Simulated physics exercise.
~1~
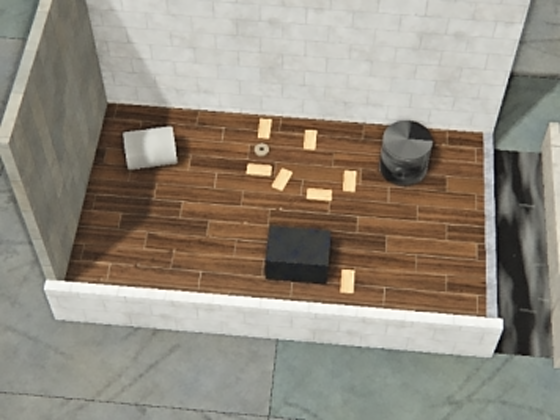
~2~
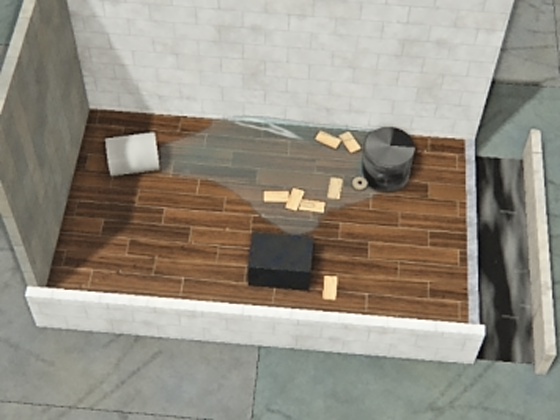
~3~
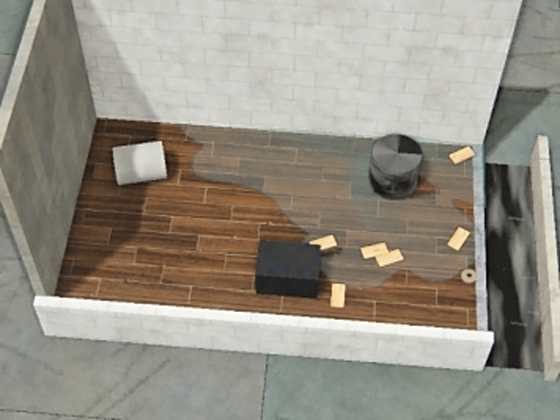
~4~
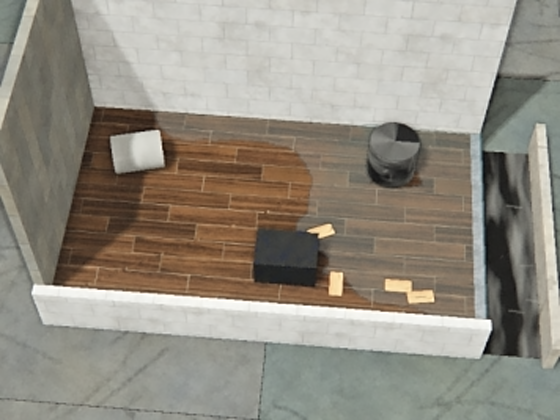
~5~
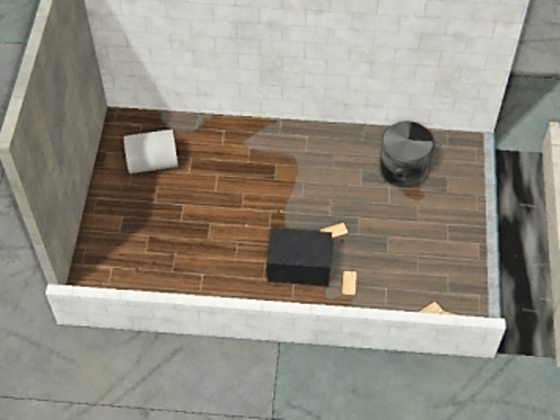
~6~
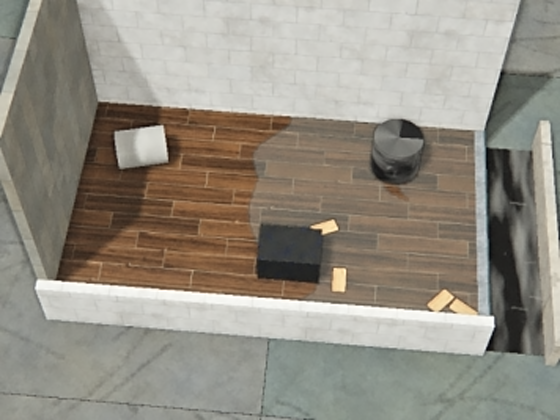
A wooden-floored room held a white block, a black box and a dark round drum while water spread in and swept the small pale boards and a ring rightward, some out of sight, leaving a few boards resting near the front wall and box.
